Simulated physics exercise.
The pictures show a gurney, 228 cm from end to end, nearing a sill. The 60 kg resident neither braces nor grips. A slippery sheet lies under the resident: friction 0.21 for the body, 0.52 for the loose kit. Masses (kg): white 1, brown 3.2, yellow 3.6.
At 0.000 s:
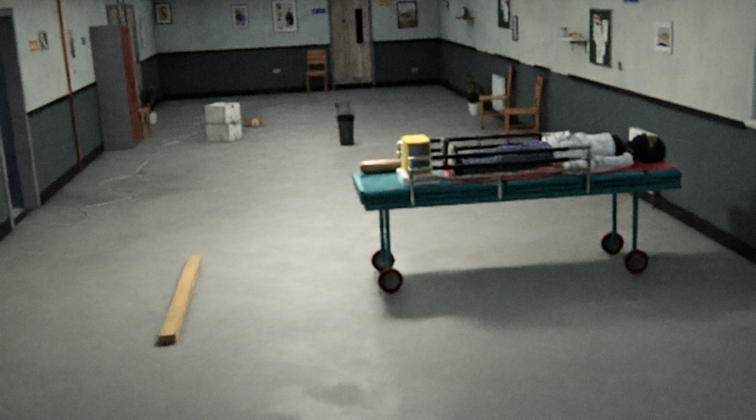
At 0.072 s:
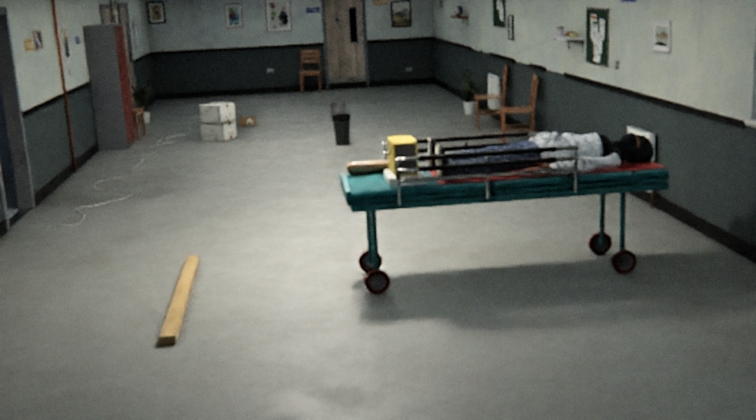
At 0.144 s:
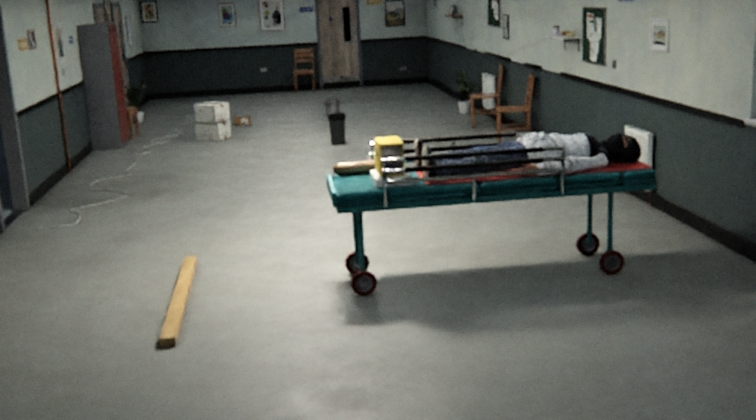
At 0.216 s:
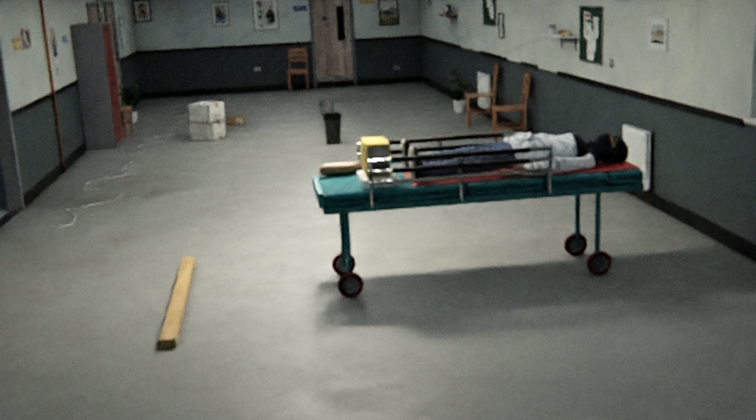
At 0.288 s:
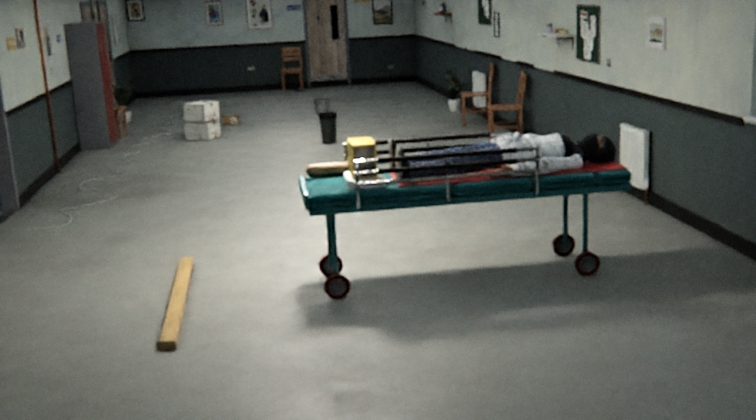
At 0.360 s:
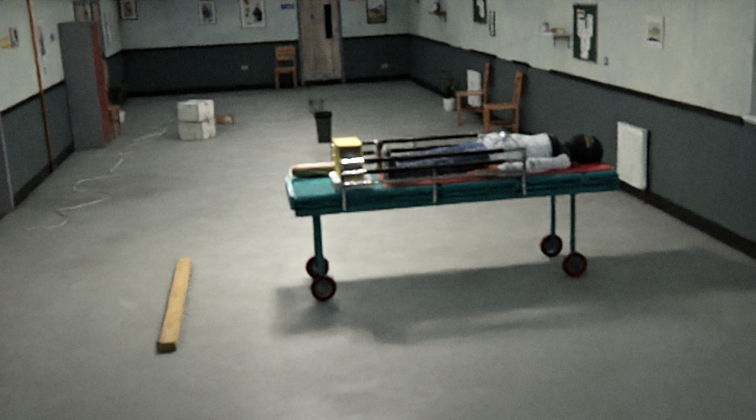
A person lay on a teal gurney beside a yellow monitor as it rolled slowly and steadily a short way left across a gray hall floor, toward a wooden strip lying there.
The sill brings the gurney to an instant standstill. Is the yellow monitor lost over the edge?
In the end the yellow monitor clings on.
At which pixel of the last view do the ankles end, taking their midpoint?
Near (211, 184).
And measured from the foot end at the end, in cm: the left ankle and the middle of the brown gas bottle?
Left ankle 40 short, brown gas bottle 10 short.
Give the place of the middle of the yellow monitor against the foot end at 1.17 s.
Some 30 cm short of it.
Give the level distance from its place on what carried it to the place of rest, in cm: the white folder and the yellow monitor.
About: White folder 30, yellow monitor 30.
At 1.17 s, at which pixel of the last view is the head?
At about (444, 162).
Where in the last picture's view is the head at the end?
Around (415, 164).
Contact comes at 1.02 s.
After 1.17 s the yellow monitor is 28 cm short of the foot end, tilted 0°, near (198, 170) in the last picture's view; the left ankle 57 cm short of the foot end.
After 1.42 s the yellow monitor is 16 cm short of the foot end, tilted 0°, near (180, 171) in the last picture's view.
After 1.72 s the yellow monitor is 14 cm short of the foot end, tilted 0°, near (176, 171) in the last picture's view.
At rest, 1.9 s, white folder stays on; brown gas bottle stays on; yellow monitor stays on; left ankle stops short of the foot end.
